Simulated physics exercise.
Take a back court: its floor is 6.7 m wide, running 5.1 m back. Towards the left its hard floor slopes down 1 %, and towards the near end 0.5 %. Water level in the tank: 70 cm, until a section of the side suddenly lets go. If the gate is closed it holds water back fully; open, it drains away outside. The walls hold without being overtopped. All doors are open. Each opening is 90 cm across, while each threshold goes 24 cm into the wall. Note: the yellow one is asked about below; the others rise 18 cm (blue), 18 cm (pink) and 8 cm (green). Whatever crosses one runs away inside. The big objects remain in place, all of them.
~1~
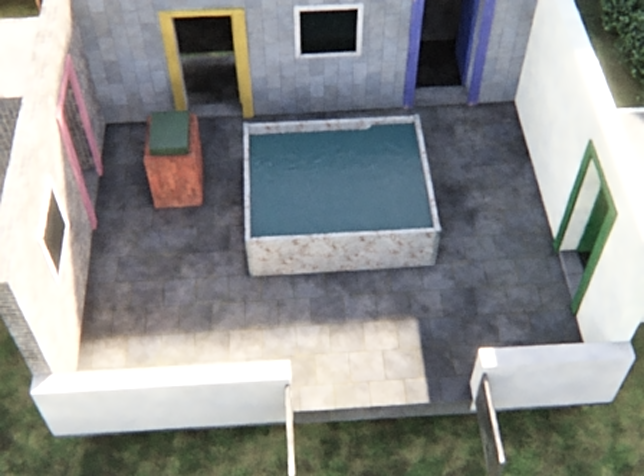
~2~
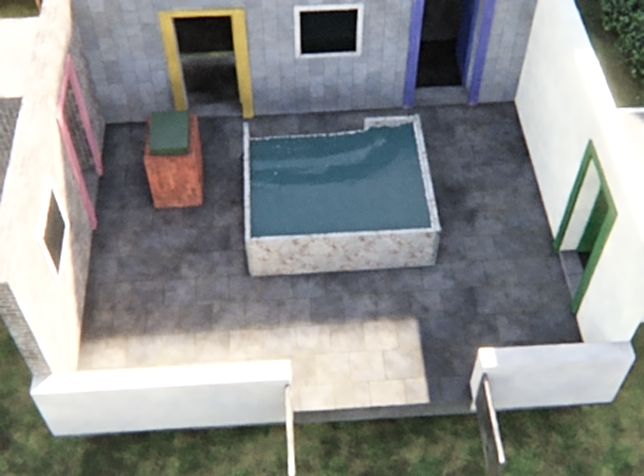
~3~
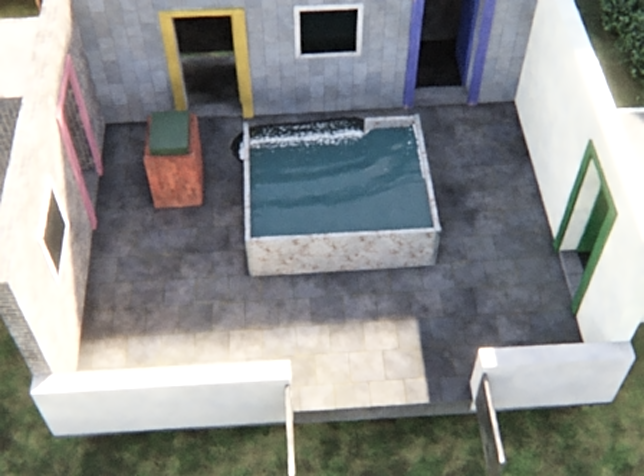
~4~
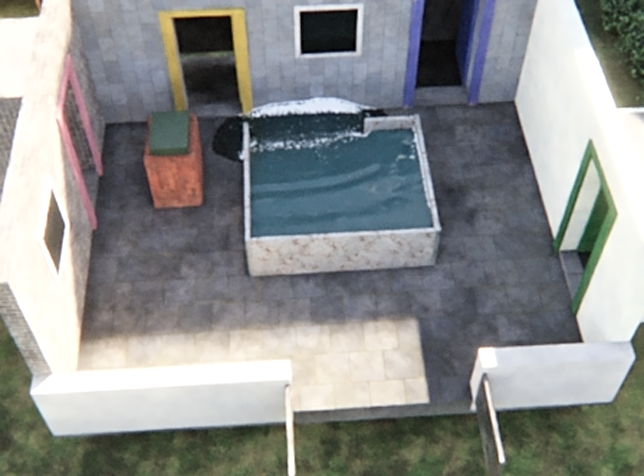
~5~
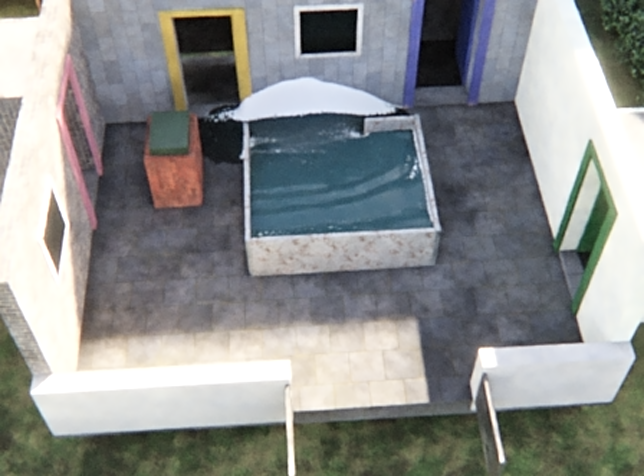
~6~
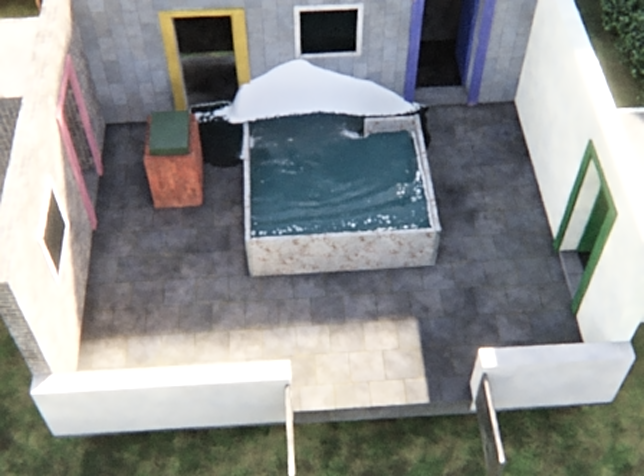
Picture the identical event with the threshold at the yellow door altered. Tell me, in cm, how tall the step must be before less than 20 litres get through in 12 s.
It would have to be roughly 30 cm high.
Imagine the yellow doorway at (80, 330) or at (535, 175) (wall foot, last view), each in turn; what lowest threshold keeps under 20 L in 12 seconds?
You'd want about 12.0 cm there first, then about 17 cm.
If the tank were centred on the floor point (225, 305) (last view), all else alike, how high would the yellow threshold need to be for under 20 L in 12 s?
At least some 30 centimetres tall.
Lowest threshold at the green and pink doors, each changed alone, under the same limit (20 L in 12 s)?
Roughly 6.5 cm for the green door and roughly 15 cm for the pink door.
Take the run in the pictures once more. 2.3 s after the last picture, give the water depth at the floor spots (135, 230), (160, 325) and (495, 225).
Depths of roughly 7 cm, 2 cm and 6 cm, in that order.
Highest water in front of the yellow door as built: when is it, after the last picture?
Around 1.0 seconds.
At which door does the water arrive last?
Last in order comes the green door.
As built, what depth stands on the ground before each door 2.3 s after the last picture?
At the blue door the depth is 11 cm, at pink 20 cm, at yellow 17 cm and at green 6 cm.
Then, 0.7 s after the last picture water covers 25 % of the floor, deepest (56 cm) near (296, 123); 25 cm at the yellow door, 52 litres in over its 6 cm threshold.
Then, 2.3 s after the last picture water covers 55 % of the floor, deepest (38 cm) near (106, 125); 17 cm at the yellow door, 216 litres in over its 6 cm threshold.
Then, 11.3 s after the last picture water covers 100 % of the floor, deepest (14 cm) near (88, 280); 7 cm at the yellow door, 342 litres in over its 6 cm threshold.
At the yellow door as built, the water peaked near 25 cm, 0.9 s after the last picture.
Run again over the same 12 s with other heights there, 35 litres in over 26.5 cm, 7 litres over 35.5 cm. The limit of 20 litres is kept from about 30 cm up.
